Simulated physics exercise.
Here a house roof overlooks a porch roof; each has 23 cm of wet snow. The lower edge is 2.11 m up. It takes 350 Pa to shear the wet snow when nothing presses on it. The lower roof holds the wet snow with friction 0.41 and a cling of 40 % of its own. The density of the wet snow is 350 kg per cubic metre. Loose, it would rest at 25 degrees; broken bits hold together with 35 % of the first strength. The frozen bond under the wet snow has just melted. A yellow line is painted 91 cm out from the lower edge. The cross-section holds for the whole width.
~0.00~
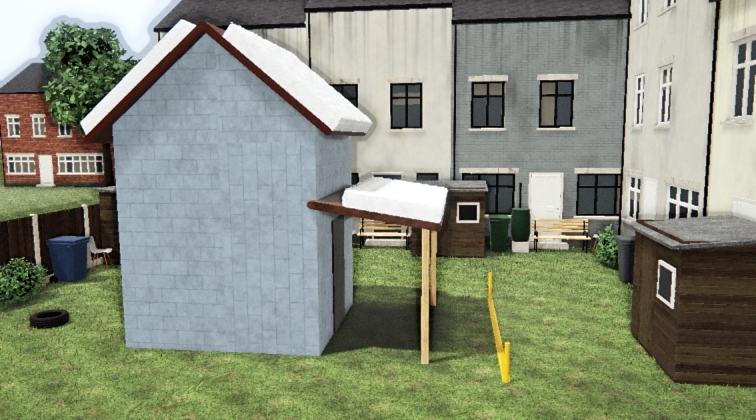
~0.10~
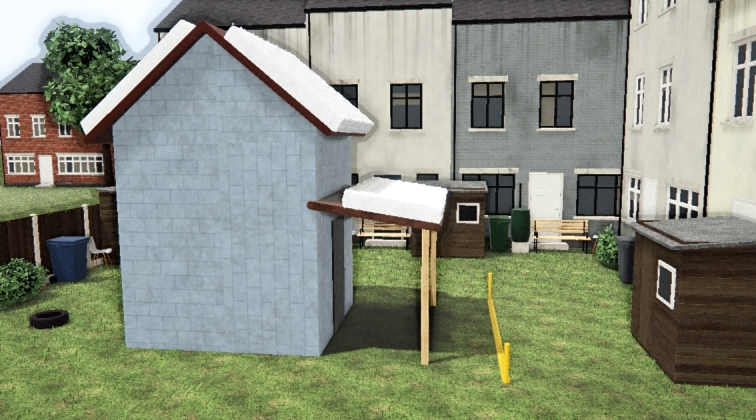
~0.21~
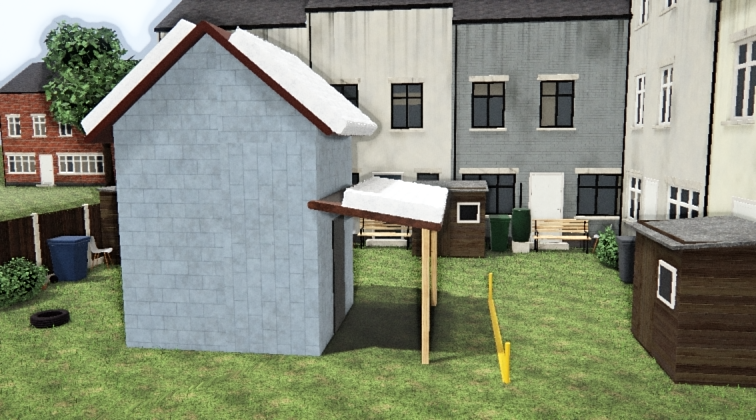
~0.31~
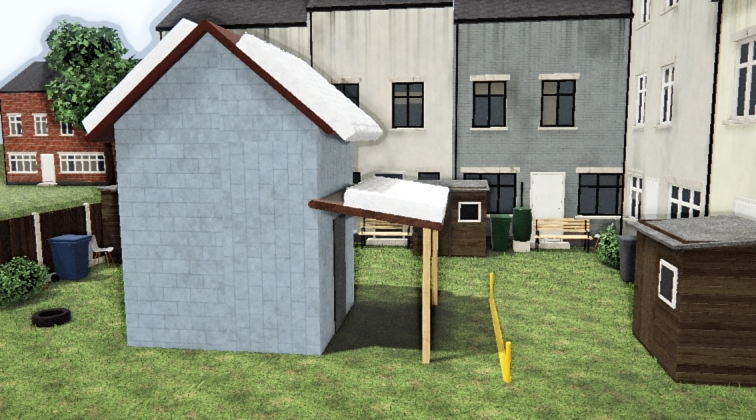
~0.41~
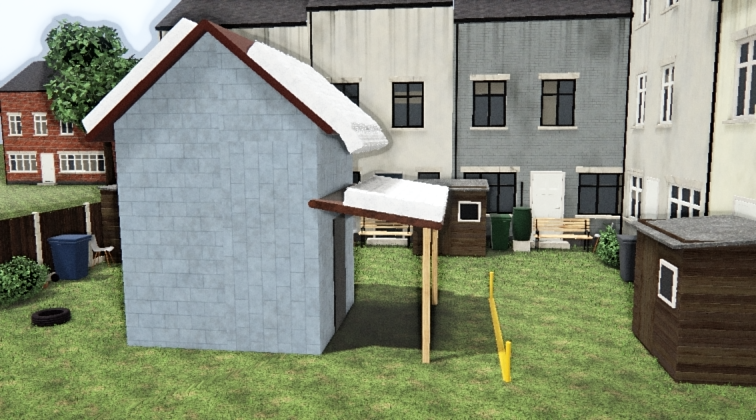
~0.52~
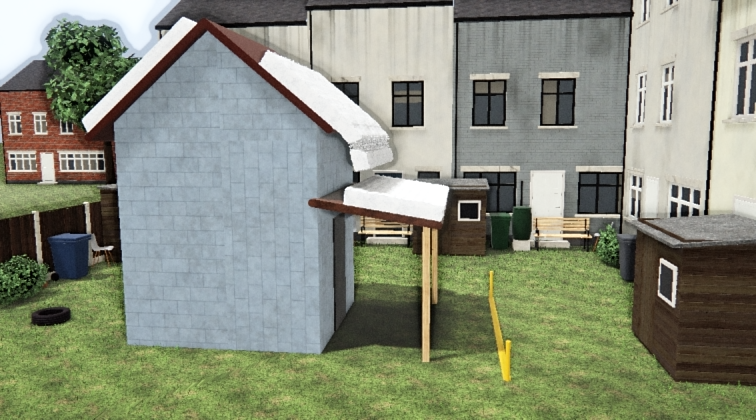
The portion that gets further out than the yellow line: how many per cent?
The portion that gets further out than the yellow line is near 48 %.
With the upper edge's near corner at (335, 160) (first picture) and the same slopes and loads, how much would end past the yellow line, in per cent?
In that case some 25 per cent.
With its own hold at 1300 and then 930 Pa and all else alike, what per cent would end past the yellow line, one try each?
In turn about 12 %, 20 %.
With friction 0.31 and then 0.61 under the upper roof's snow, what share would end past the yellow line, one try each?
In that order: 40 %, 16 %.
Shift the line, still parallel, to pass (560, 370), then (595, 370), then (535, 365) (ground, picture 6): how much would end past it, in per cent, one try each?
In turn about 30 %, 20 %, 40 %.
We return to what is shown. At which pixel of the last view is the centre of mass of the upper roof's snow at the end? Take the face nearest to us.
Near (526, 311).
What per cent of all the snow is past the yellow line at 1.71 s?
Near 45 %.
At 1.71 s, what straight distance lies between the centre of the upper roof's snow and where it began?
Roughly 4.2 m.
By 1.06 s, none is below the lower edge and 0 % is past the line.
By 1.71 s, 53 % is below the lower edge and 43 % is past the line.
By 2.35 s, 59 % is below the lower edge and 48 % is past the line.
By 3.00 s, 59 % is below the lower edge and 48 % is past the line.
By 3.10 s, at the end, 59 % is below the lower edge and 48 % is past the line.
